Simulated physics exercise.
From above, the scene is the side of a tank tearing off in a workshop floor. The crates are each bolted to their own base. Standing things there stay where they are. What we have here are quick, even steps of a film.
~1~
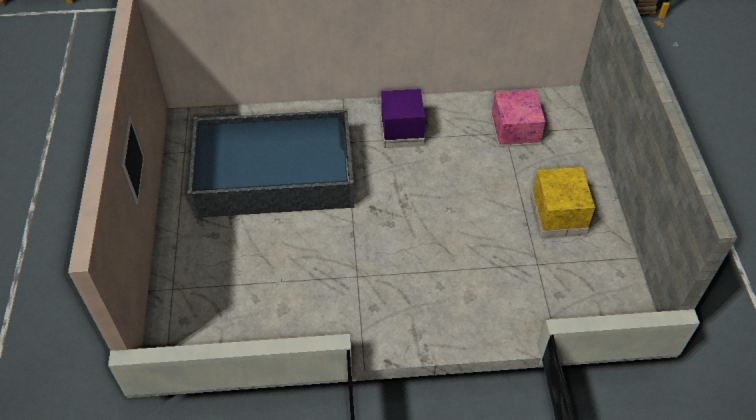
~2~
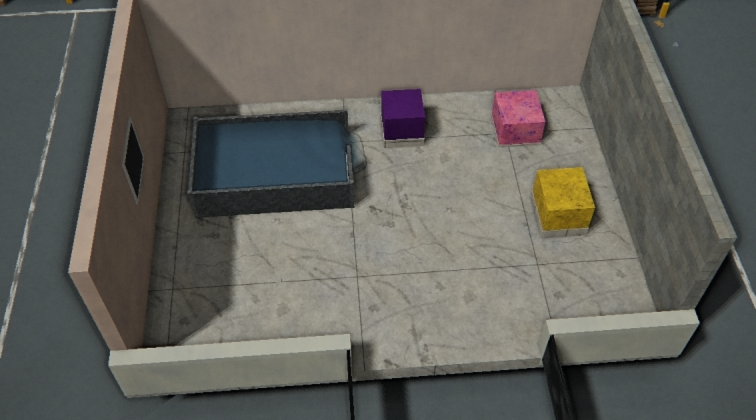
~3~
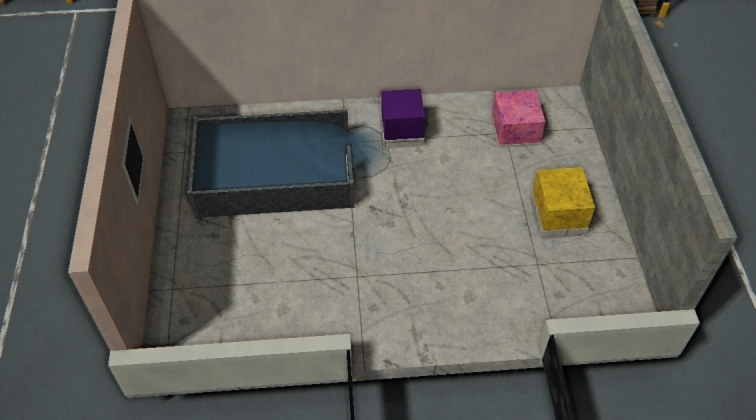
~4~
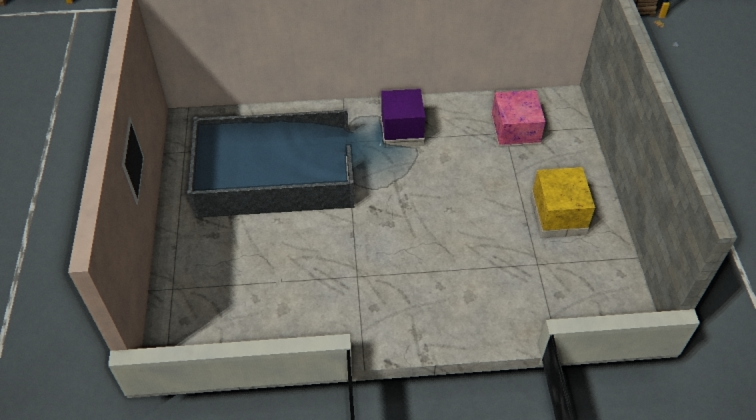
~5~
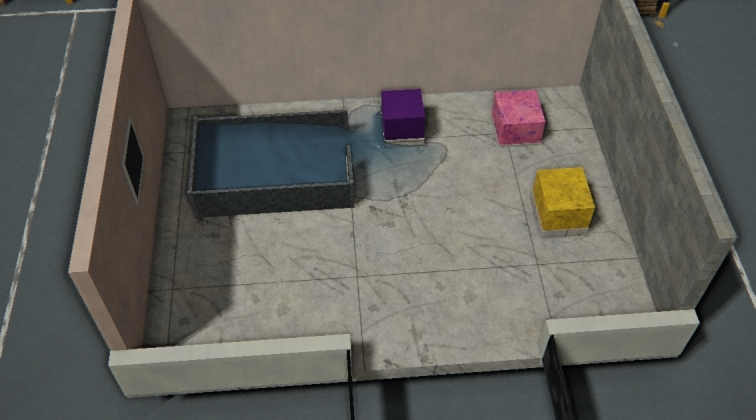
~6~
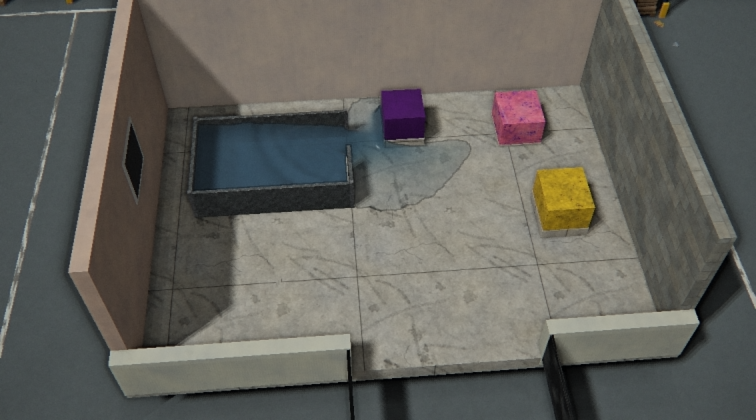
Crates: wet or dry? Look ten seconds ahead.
Outcome: Yellow crate: Remains dry. Purple crate: Becomes wet. Pink crate: Becomes wet.
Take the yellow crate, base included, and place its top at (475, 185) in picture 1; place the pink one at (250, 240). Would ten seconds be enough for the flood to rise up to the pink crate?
Then: The pink one keeps dry.
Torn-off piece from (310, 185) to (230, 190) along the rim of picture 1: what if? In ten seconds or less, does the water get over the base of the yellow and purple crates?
Taking them in turn, the yellow one is left untouched, and the purple one is left untouched.
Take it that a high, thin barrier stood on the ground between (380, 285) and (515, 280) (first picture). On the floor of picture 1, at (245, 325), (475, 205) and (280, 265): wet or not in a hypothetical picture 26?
One by one: Spared, soaked, spared.
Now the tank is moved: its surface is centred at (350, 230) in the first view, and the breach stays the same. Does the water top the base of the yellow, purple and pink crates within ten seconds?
Well, the yellow crate gets swamped, while the purple crate avoids the flood and the pink crate gets swamped.
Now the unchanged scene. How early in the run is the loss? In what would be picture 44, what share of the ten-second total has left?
Estimate: Some 30 %.
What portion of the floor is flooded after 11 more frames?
Some 35 per cent.
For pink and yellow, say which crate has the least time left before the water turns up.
First to get wet: The one in pink.
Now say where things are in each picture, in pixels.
In the first picture, still water in the water tank at (272, 153).
In the second picture, the front is at (358, 169), out from the gap at (346, 146).
In the third picture, water pours out at (346, 147) and has run to (381, 168).
In the fourth picture, the front is at (412, 156), out from the gap at (346, 147).
In the fifth picture, water pours out at (346, 147) and has run to (441, 154).
In the sixth picture, the front is at (466, 148), out from the gap at (346, 147).
A moment on, water covers 15 % of the floor; the yellow crate not reached, the purple crate water round its plinth, the pink crate water round its plinth.
Next, water covers 35 % of the floor; the yellow crate water round its plinth, the purple crate water round its plinth, the pink crate water round its plinth.
Then, water covers 55 % of the floor; the yellow crate water round its plinth, the purple crate water round its plinth, the pink crate water round its plinth.
Later, water covers 65 % of the floor; the yellow crate water round its plinth, the purple crate water round its plinth, the pink crate water round its plinth.
In the end, water covers 85 % of the floor; the yellow crate stayed above the water, the purple crate was topped, the pink crate was topped.
